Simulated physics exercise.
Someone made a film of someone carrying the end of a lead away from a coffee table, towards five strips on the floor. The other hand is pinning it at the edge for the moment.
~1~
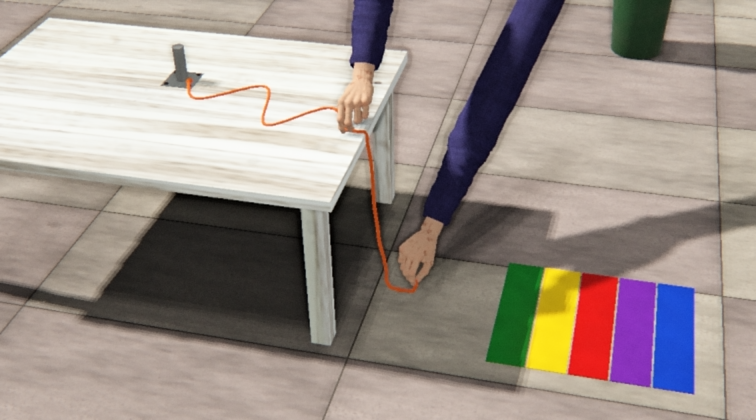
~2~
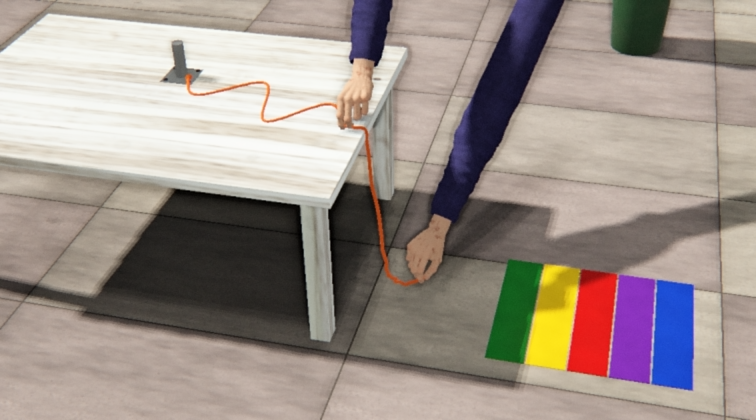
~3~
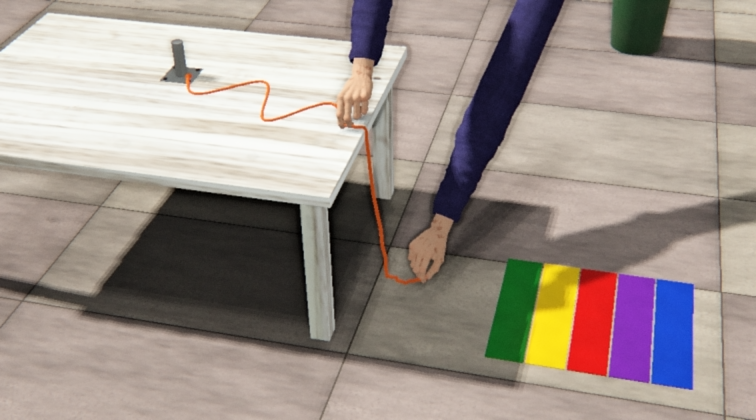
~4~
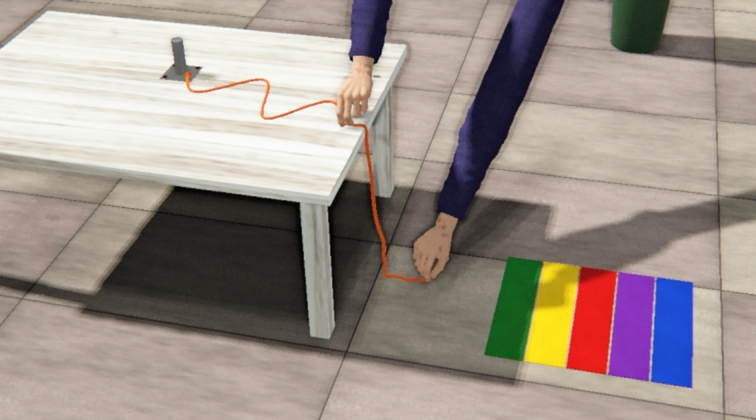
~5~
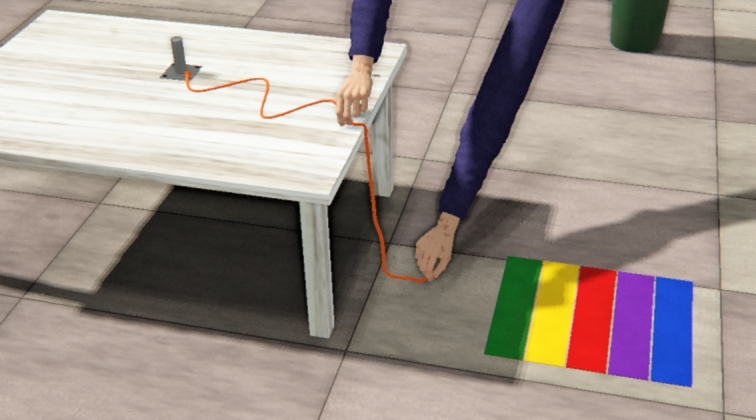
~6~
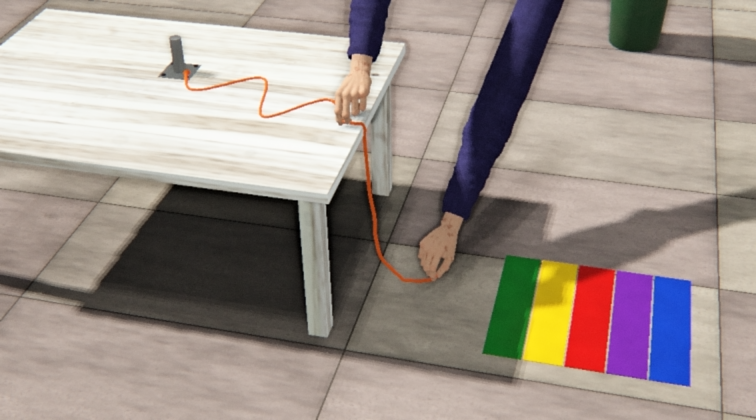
The clip opens on an orange lead running across a pale coffee table, one hand pinning it at the edge while another holds its end low near the floor. That lower hand shifts slightly right towards five coloured strips, and the hanging lead changes its curve a little.
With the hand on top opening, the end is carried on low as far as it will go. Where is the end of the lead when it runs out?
Above the blue strip.
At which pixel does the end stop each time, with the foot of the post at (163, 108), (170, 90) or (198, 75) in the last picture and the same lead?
Estimated pixels per try: (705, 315); (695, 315); (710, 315).
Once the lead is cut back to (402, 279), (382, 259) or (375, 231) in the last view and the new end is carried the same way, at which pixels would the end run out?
The pixels are (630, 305), (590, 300) and (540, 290), in the order of the tries.
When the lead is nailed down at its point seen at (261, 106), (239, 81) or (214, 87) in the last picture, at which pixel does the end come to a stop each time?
The three spots are (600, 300), (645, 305) and (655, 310), in that order.
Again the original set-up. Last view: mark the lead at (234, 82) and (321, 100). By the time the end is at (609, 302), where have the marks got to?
Around (264, 83) and (385, 152).
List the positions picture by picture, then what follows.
End (416, 281); green (509, 345); yellow (549, 351); red (590, 357); purple (632, 364); blue (674, 370), in the first picture.
End (424, 279); lead through (195, 95) (268, 88) (289, 116) (343, 124) (372, 184) (385, 258), in the second picture.
End (426, 278), in the third picture.
End (430, 277); lead through (195, 92) (268, 86) (289, 113) (343, 121) (372, 182) (384, 255), in the fourth picture.
End (433, 277), in the fifth picture.
End (436, 276); lead through (193, 90) (266, 84) (287, 111) (341, 119) (368, 181) (380, 254), in the sixth picture.
A little later, end near (609, 302); over red.
Next, end near (657, 309); over blue.
When it is tight, end near (684, 312); over blue. Over blue.
